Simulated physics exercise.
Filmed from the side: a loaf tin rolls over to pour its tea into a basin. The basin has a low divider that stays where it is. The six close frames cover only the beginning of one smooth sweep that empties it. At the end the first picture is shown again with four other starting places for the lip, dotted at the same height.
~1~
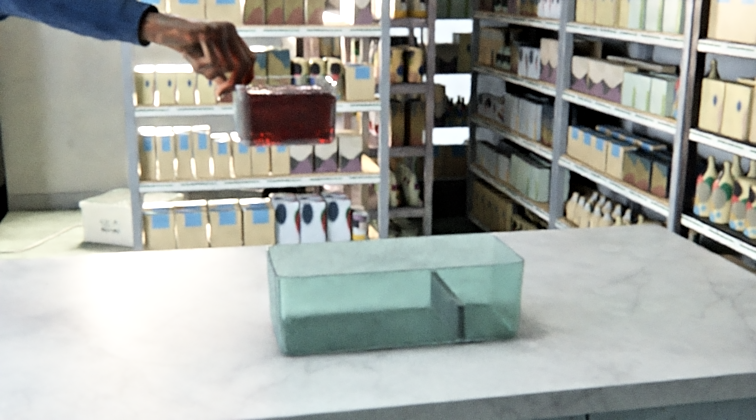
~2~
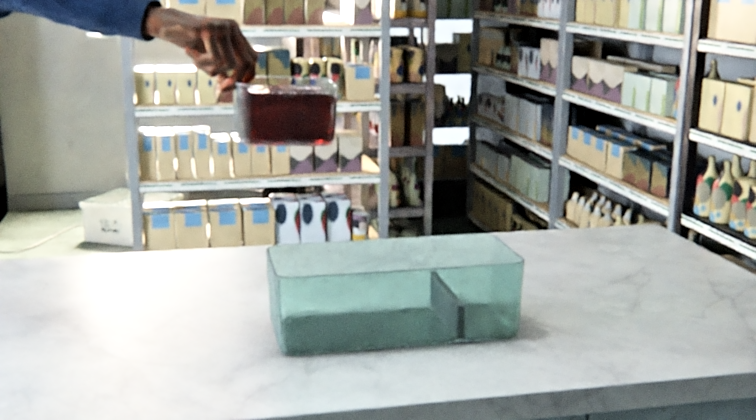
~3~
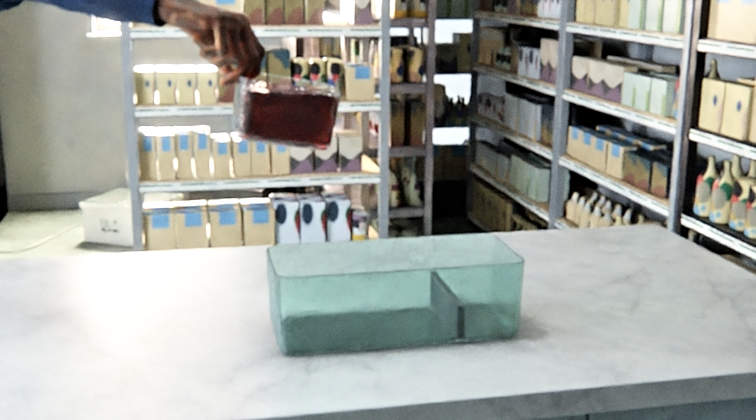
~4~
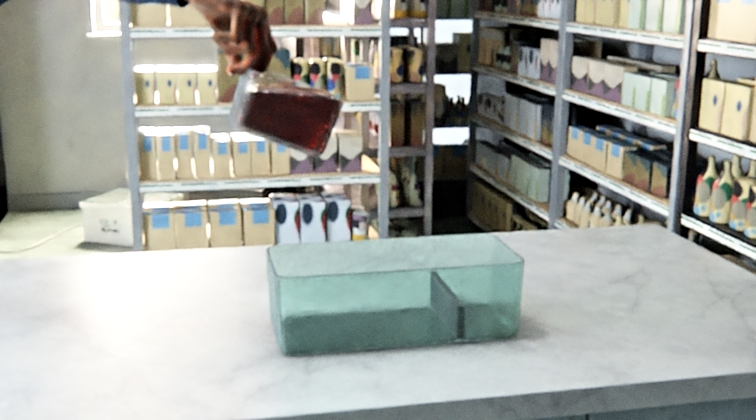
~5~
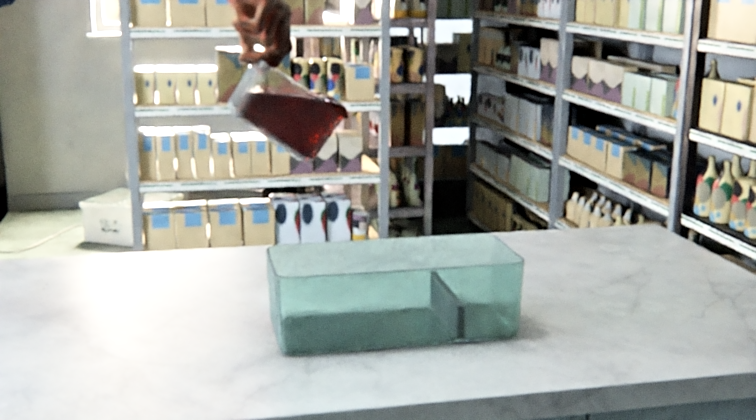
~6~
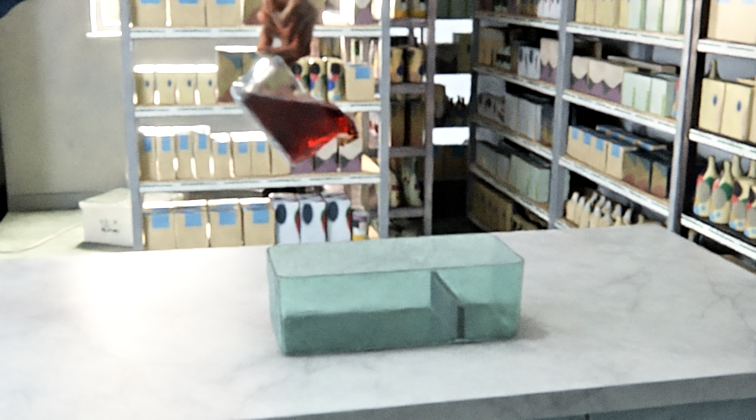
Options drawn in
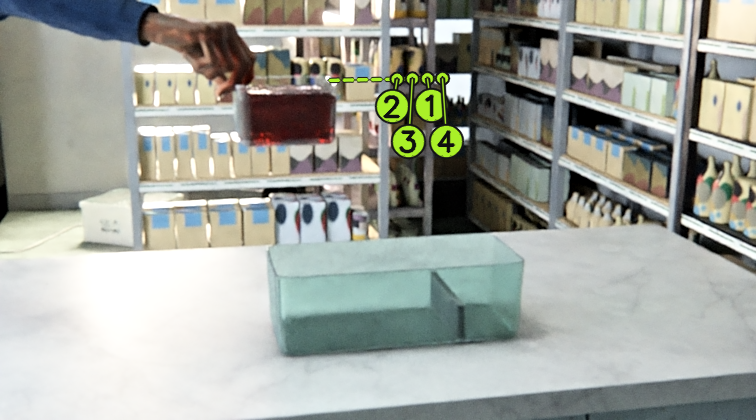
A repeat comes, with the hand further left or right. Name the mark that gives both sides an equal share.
Go for 3.
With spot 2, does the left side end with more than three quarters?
No.
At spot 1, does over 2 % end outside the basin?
Yes, it does.
On the marked copy, 1 at (427, 78); 2 at (397, 79); 3 at (412, 78); 4 at (442, 78).
If 1 is chosen, about 32 % ends left of the wall and 60 % right of it; 8 % is lost outside.
If 2 is chosen, about 61 % ends left of the wall and 30 % right of it; 9 % is lost outside.
If 3 is chosen, about 48 % ends left of the wall and 41 % right of it; 10 % is lost outside.
If 4 is chosen, about 23 % ends left of the wall and 71 % right of it; 7 % is lost outside.
